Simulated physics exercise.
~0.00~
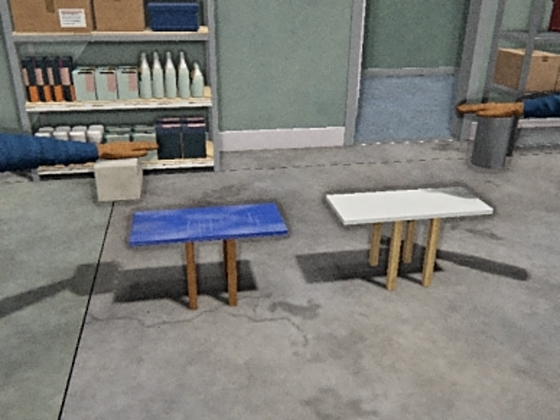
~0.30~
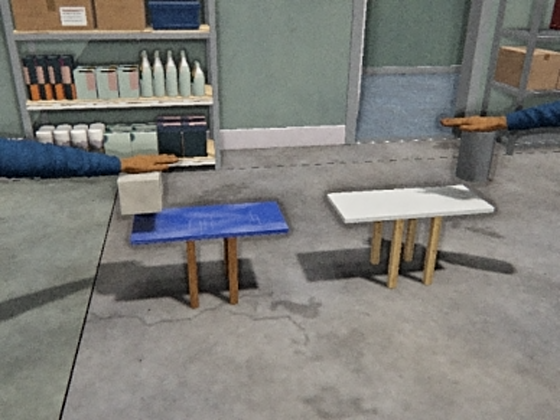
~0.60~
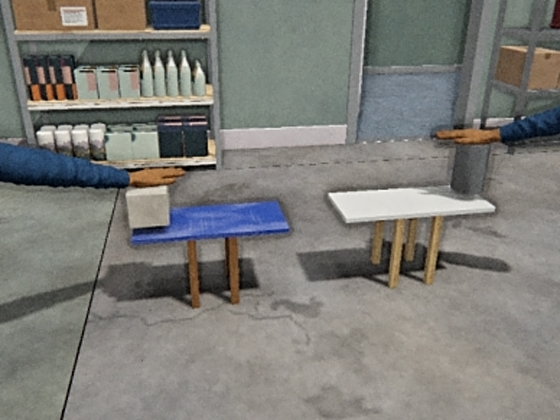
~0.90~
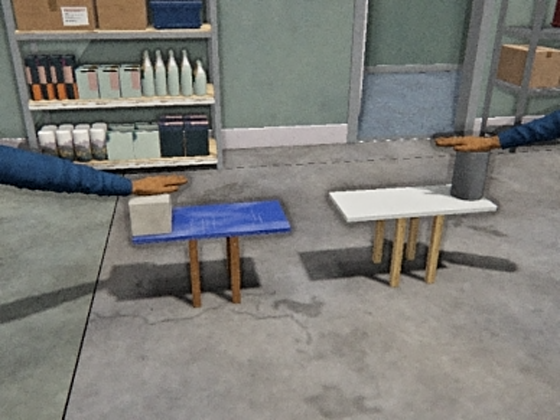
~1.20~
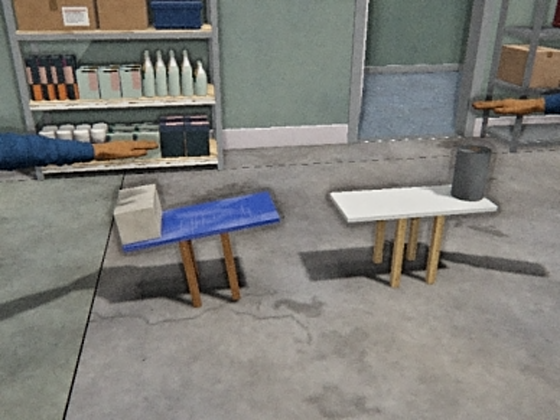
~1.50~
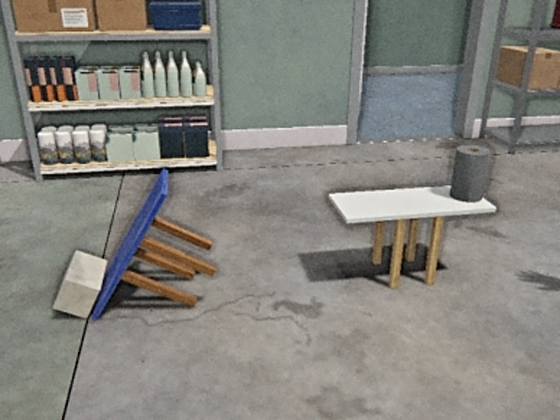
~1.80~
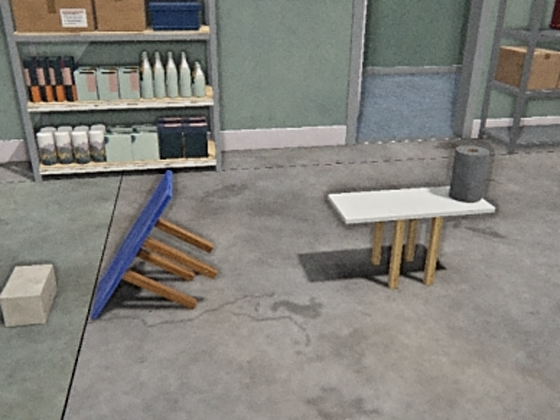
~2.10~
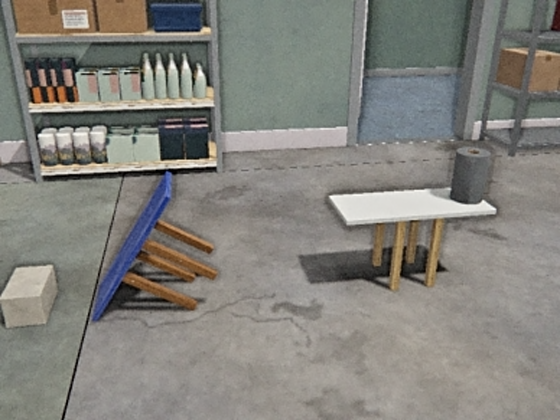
Two hands setting a pale block and a grey roll on small tables, the blue one toppling left, the white one standing.
